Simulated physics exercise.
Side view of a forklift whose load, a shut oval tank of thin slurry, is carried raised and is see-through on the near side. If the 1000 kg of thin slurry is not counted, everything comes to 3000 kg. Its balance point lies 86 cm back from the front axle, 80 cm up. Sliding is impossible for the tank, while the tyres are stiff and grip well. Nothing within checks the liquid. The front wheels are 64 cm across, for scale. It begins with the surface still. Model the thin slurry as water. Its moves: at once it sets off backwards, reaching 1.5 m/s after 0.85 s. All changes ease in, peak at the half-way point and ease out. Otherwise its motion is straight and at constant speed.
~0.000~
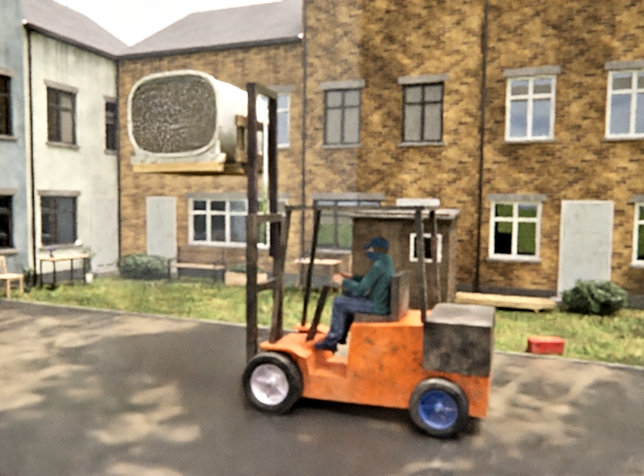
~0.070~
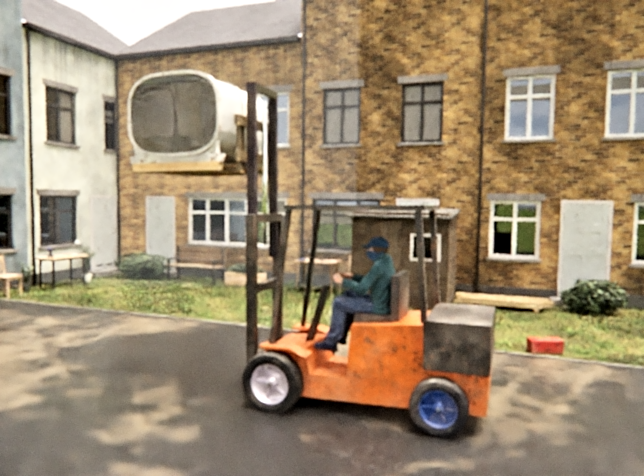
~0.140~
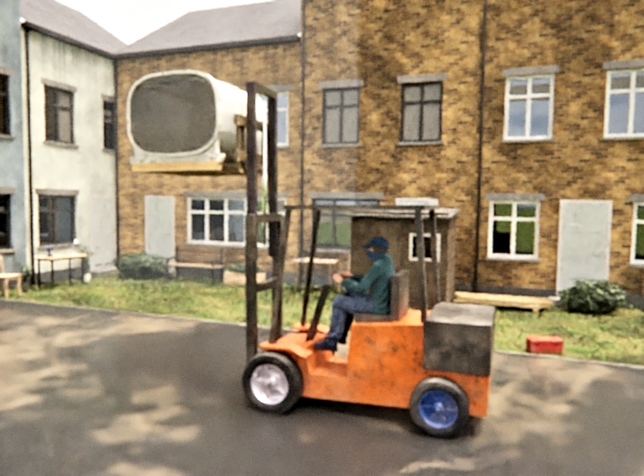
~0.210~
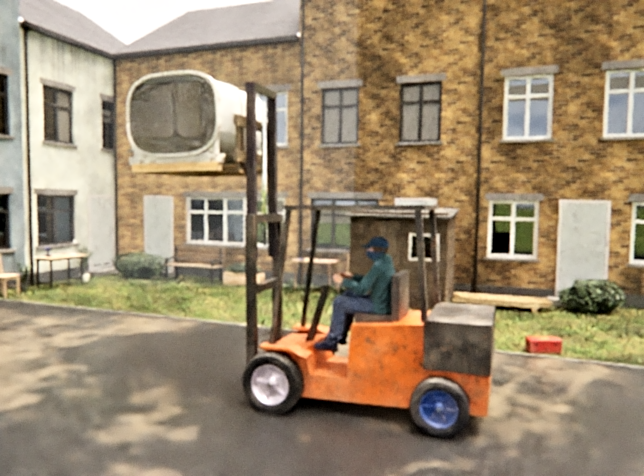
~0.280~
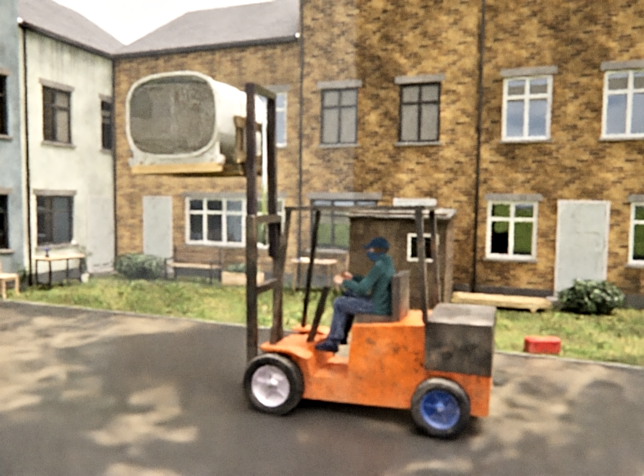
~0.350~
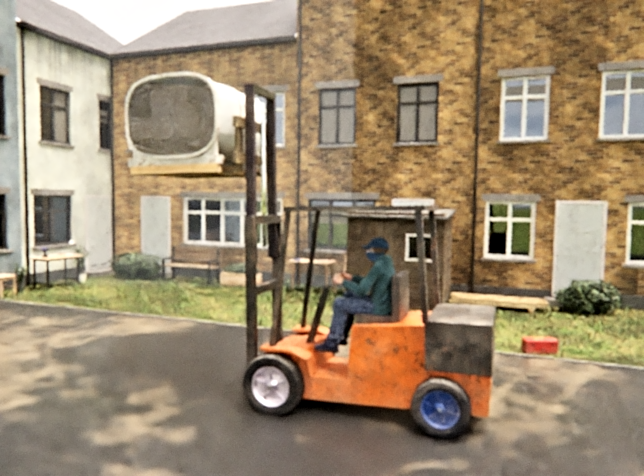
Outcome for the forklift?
It keeps its balance after lifting.
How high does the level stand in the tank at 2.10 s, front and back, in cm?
Roughly 76 cm in front and 68 cm behind.
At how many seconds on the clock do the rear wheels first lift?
Close to 0.50 seconds on the clock.
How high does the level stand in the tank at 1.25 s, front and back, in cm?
Front reads 74 centimetres, back reads 68 centimetres.
After 0.50 s the lean is 1° nose down, the rear 2 cm in the air; the liquid stands 74 cm on the front, 63 cm on the back.
After 0.90 s the lean is 3° nose down, the rear 8 cm in the air; the liquid stands 74 cm on the front, 65 cm on the back.
After 1.25 s the lean is 1° nose down, the rear 4 cm in the air; the liquid stands 75 cm on the front, 69 cm on the back.
After 2.10 s the lean is 0°, wheels down; the liquid stands 75 cm on the front, 67 cm on the back.
After 3.84 s all wheels are down again; the highest lift was 8 cm and the largest lean 3°.
